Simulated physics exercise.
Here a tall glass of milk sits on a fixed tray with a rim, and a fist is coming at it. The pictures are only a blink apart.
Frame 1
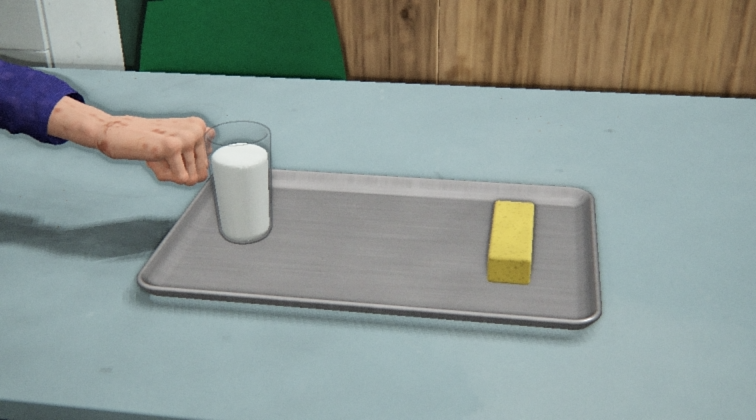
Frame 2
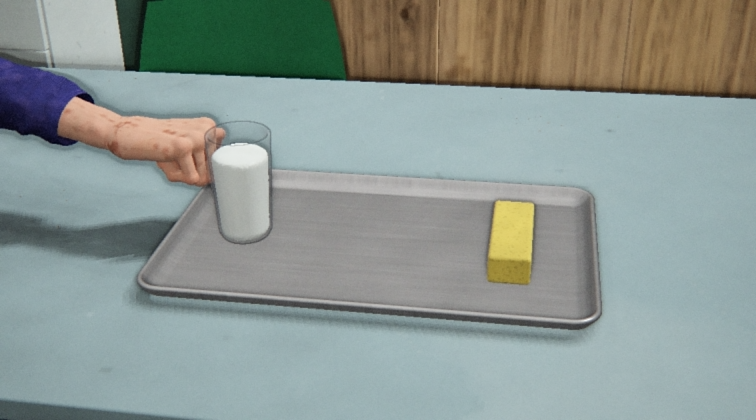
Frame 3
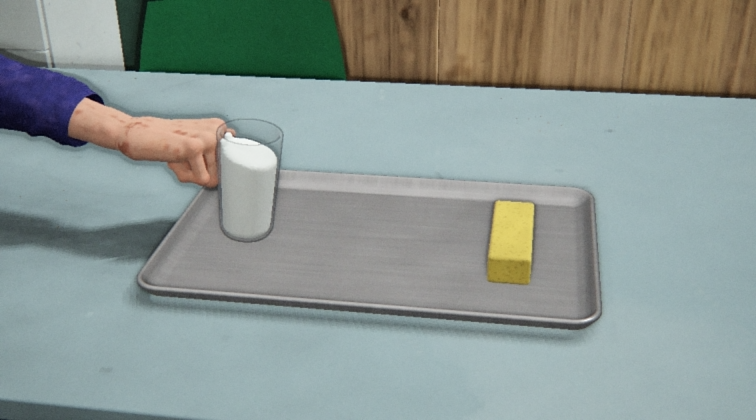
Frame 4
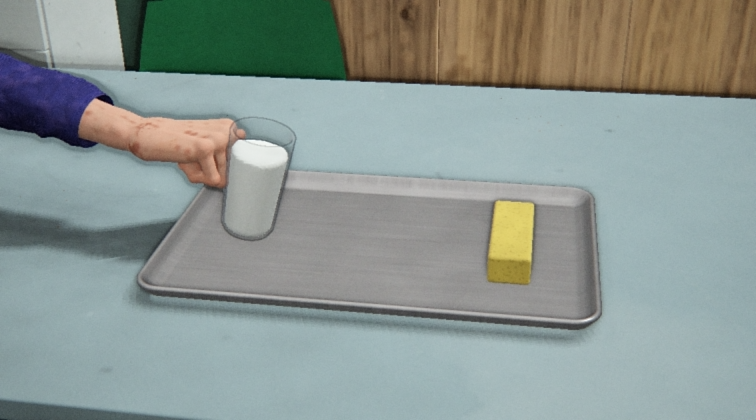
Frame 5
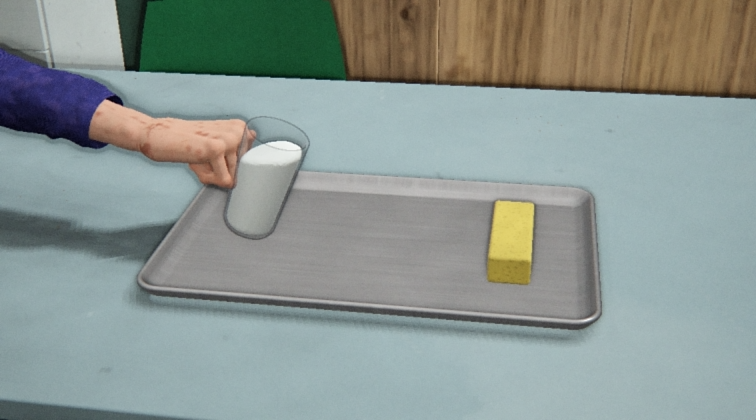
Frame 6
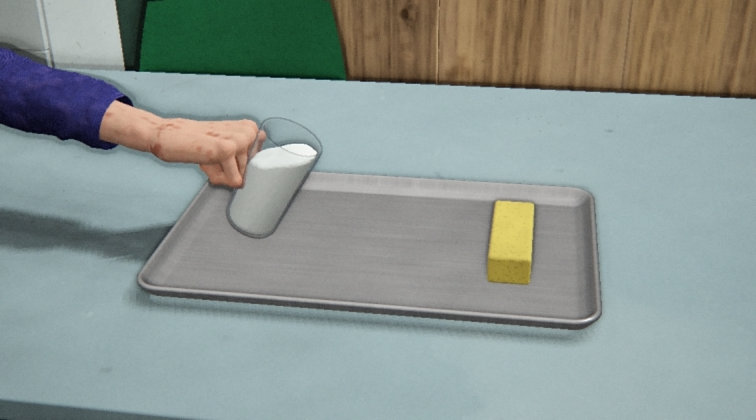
A clear glass of white liquid stands at the left end of a grey metal tray, then leans steadily rightward as a fist in a purple sleeve pushes near its rim from the left. A yellow block sits motionless at the tray's right side. The steady, slightly raised view shows a pale blue table before a green shape and brown wood panelling, while the liquid's surface shifts inside the leaning glass.
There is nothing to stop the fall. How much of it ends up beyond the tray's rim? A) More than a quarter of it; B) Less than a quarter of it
Less than a quarter of it.
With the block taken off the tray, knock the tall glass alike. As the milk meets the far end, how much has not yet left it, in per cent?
Roughly 55 in a hundred.
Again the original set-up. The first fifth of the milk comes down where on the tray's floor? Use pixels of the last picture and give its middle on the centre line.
Impact centre, mid-line: Approx. (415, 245).
A moment on, the tall glass is falling and 100 per cent is in the glass, 0 on the tray and 0 above or beyond its rim.
Next, the tall glass lies on its side and 75 per cent is in the glass, 8 on the tray and 17 above or beyond its rim.
Then the tall glass lies on its side and 44 per cent is in the glass, 38 on the tray and 19 above or beyond its rim.
Later the tall glass lies on its side and 23 per cent is in the glass, 71 on the tray and 6 above or beyond its rim.
Finally, 94 per cent is held by tray and glass, 6 is off the tray.
